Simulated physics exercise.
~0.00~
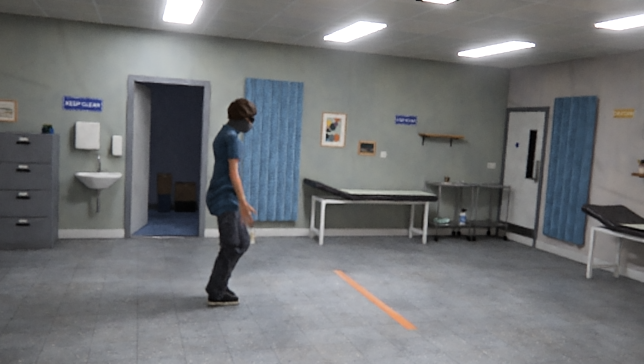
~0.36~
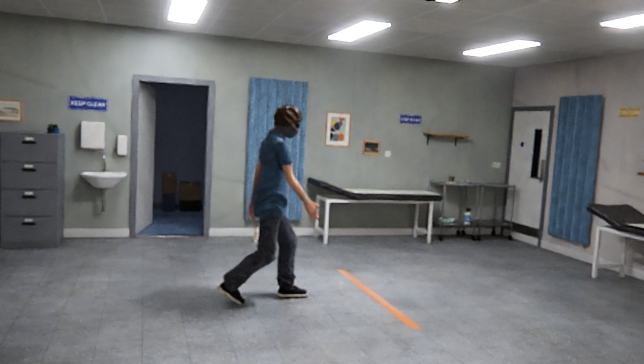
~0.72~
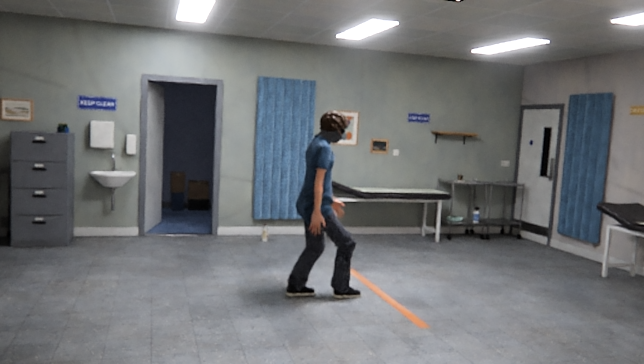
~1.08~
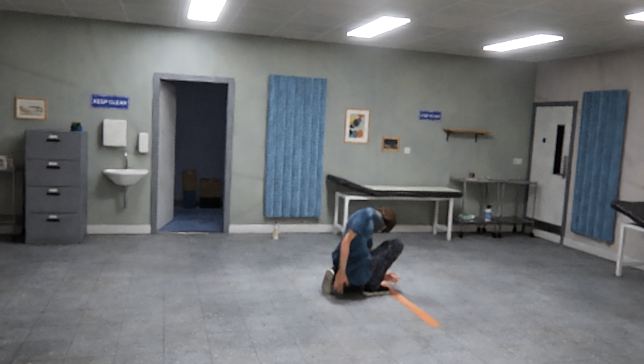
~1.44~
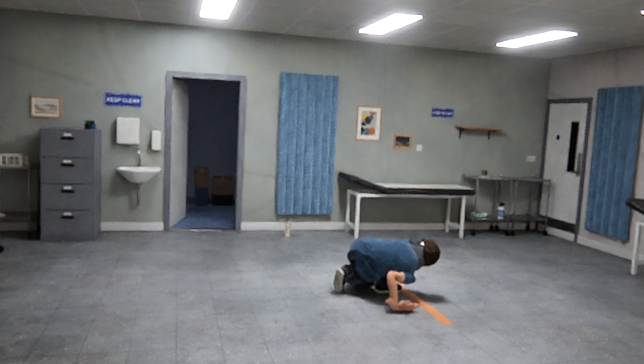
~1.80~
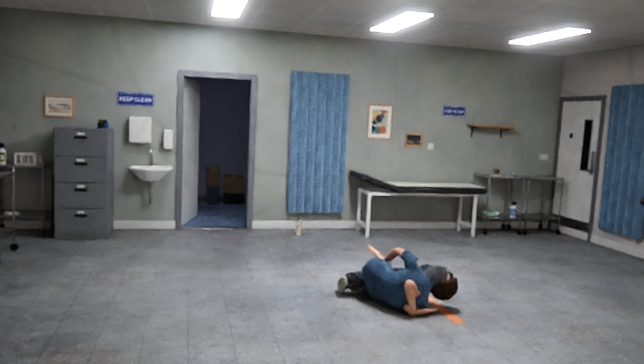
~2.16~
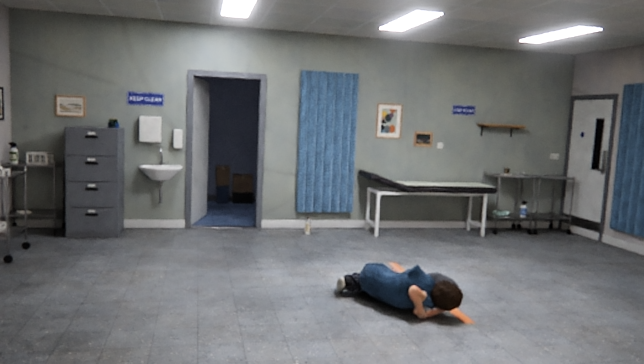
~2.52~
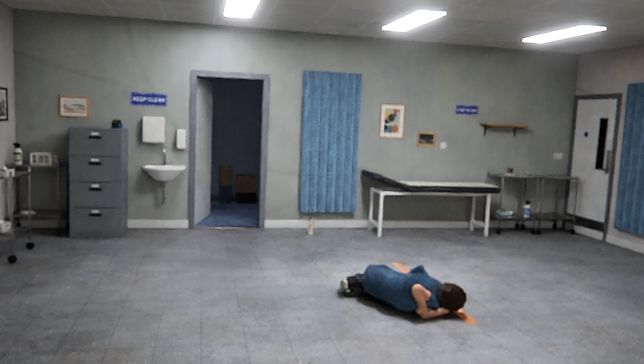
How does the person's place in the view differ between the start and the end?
At the start the person is upright on the left side, near the open doorway and well left of the orange tape. At the end the person lies farther right and lower in the view, with the head close to the tape.
A dark-haired person in a blue top and dark trousers walks rightward across the grey floor of a clinic-like room, seen from across the room. Behind are a grey filing cabinet and sink at left, an open doorway, a blue wall panel, and a dark-topped couch at right. The person nears a strip of orange tape, then crouches and leans forward onto the hands as the view pans slightly left. The body sinks down onto the floor. It ends lying low and still, head toward the right, without the head passing the tape.
